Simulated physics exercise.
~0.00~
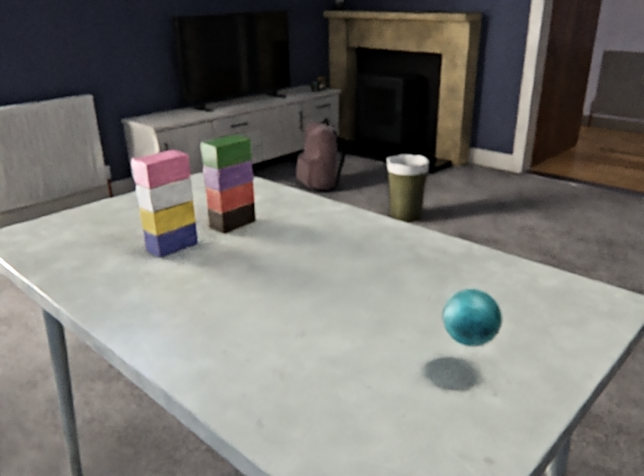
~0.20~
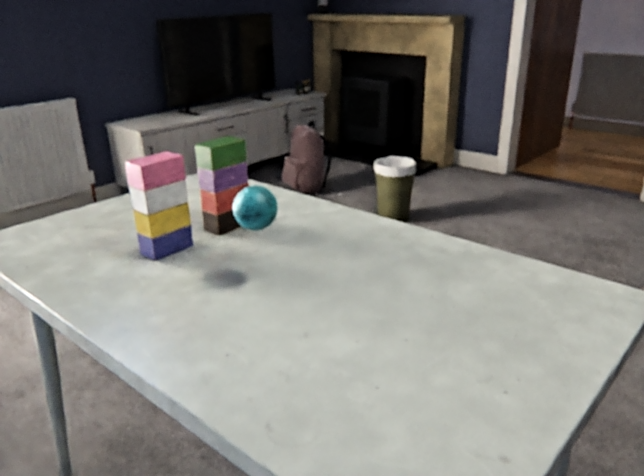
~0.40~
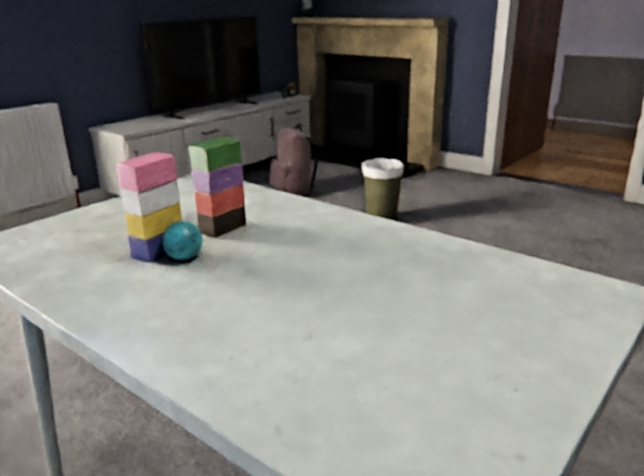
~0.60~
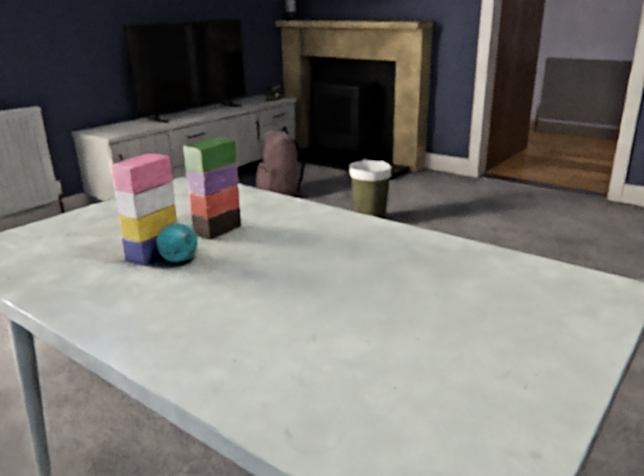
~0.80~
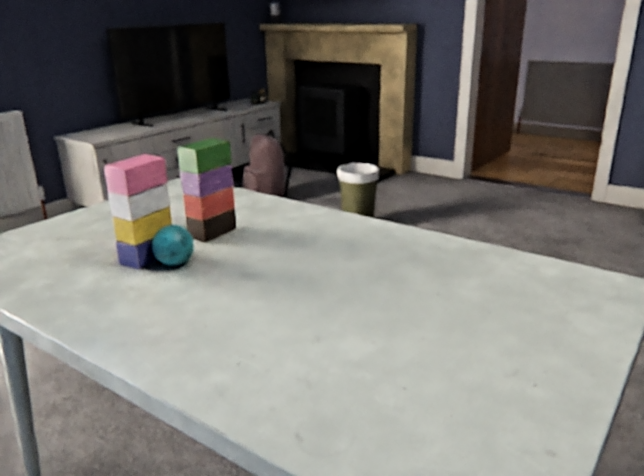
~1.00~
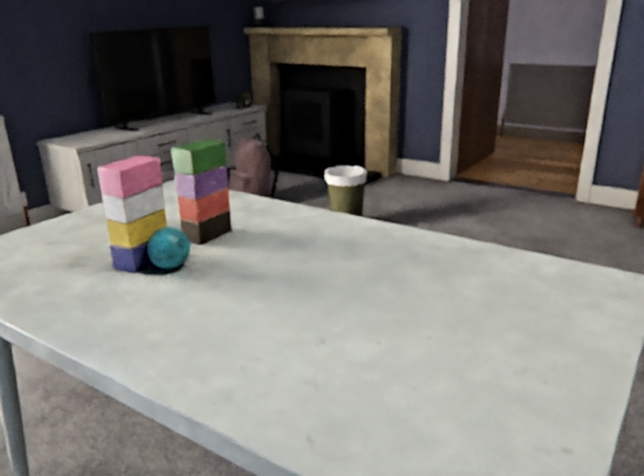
A glossy turquoise ball hangs above the near right part of a pale table, its shadow beneath it, in a living room seen from slightly above. At the left stand two stacks of coloured blocks, one pink, white, yellow and blue, the other behind it green, purple, red and black, with a television, fireplace and bin beyond. The ball flies left and away toward the stacks, then drops beside the base of the nearer one. It stays there against the lower blocks as the view drifts slightly sideways. Both stacks remain standing, with nothing knocked down.
